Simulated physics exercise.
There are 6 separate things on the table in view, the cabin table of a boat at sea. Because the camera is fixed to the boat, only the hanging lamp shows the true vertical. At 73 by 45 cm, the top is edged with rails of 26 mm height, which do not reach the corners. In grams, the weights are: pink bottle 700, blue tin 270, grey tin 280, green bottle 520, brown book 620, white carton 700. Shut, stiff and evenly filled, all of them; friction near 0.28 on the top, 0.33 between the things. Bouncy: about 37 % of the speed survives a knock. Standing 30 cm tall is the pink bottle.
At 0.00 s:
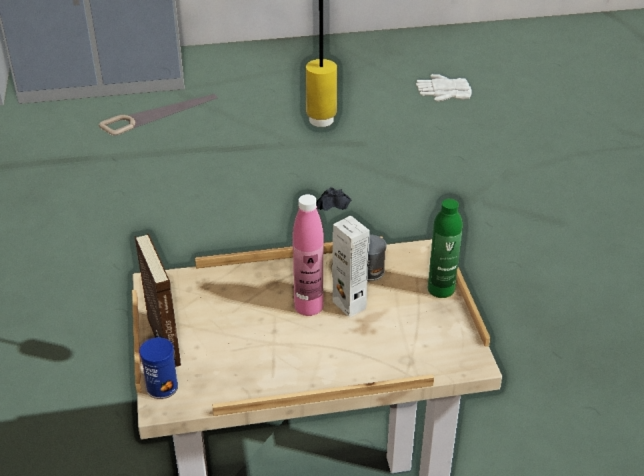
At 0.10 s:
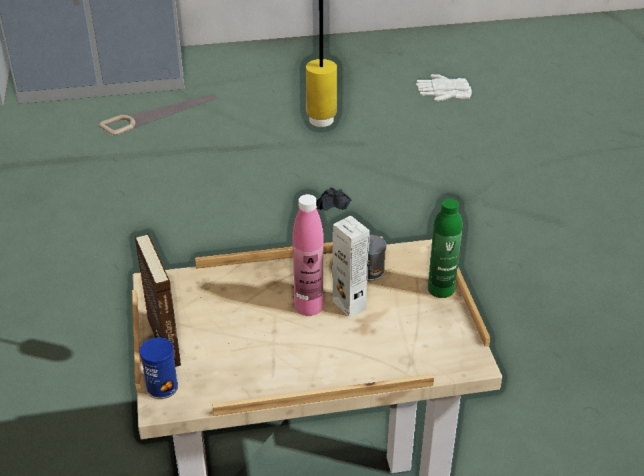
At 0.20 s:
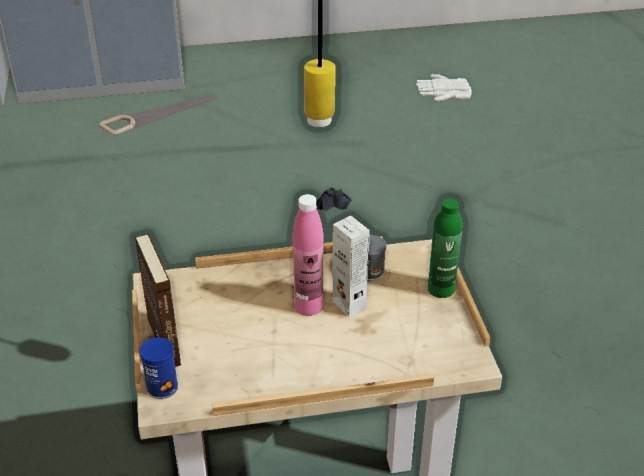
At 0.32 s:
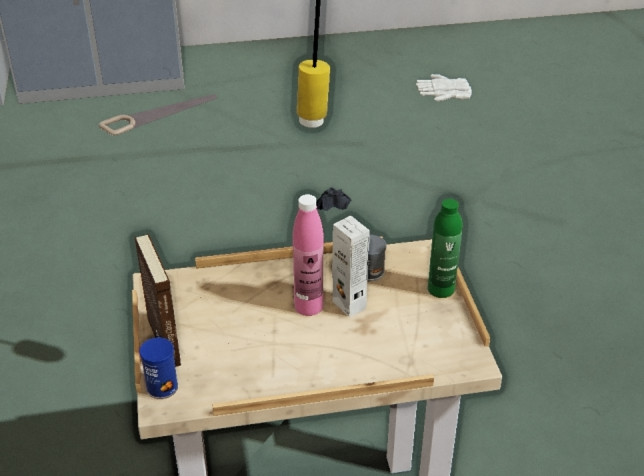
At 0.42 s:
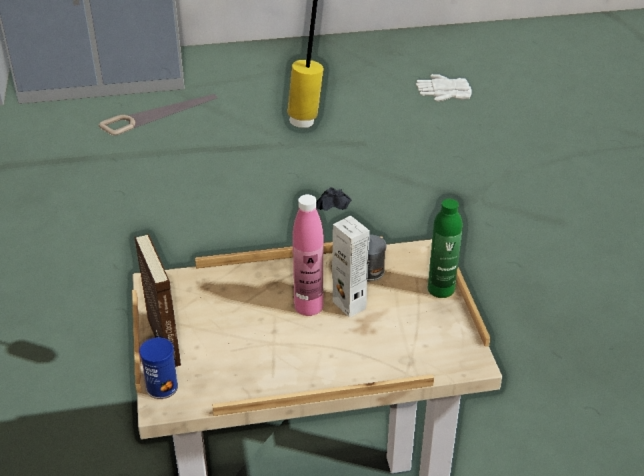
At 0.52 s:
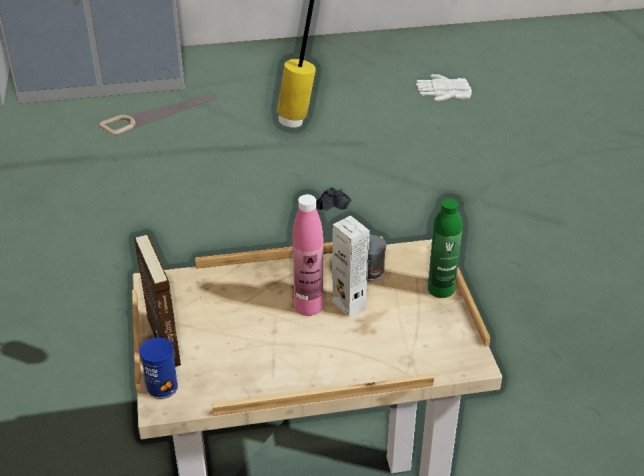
In a boat cabin, bottles, tins, a carton and a book stayed put on a wooden table while the yellow lamp hanging behind it hung nearly still, then swung slightly to the left.
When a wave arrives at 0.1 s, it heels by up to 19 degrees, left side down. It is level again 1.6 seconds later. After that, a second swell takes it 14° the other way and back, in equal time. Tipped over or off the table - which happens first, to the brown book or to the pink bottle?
Former.
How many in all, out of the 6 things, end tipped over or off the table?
That makes 3.
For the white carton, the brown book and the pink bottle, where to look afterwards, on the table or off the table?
At the end the white carton remains on its base, the brown book leaves its base and the pink bottle remains on its base.
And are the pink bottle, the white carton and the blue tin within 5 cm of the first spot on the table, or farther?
Note: Pink bottle departs its position. White carton departs its position. Blue tin is left in place.
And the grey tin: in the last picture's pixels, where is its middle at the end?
Look near (342, 261) and you'll find it.
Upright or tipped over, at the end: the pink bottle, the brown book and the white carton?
Outcome noted - the pink bottle ends up fallen, the brown book ends up fallen, the white carton ends up fallen.
After 1.12 s, boat heeled 16°, left side down; brown book now off the table; pink bottle tipped 56° from how it sat near (242, 277); white carton tipped 60° from how it sat.
After 1.32 s, boat heeled 9°, left side down; pink bottle on its side near (210, 306); white carton on its side; green bottle slid 7 cm.
At rest (4.2 s), off the table, brown book; tipped over on the table, pink bottle and white carton; not toppled but over 5 cm from the start, grey tin and green bottle; blue tin in place, give or take 5 cm. Seen from the same camera at the end, pink bottle near (213, 315). Brown book went at 0.82 s; pink bottle went at 1.06 s.
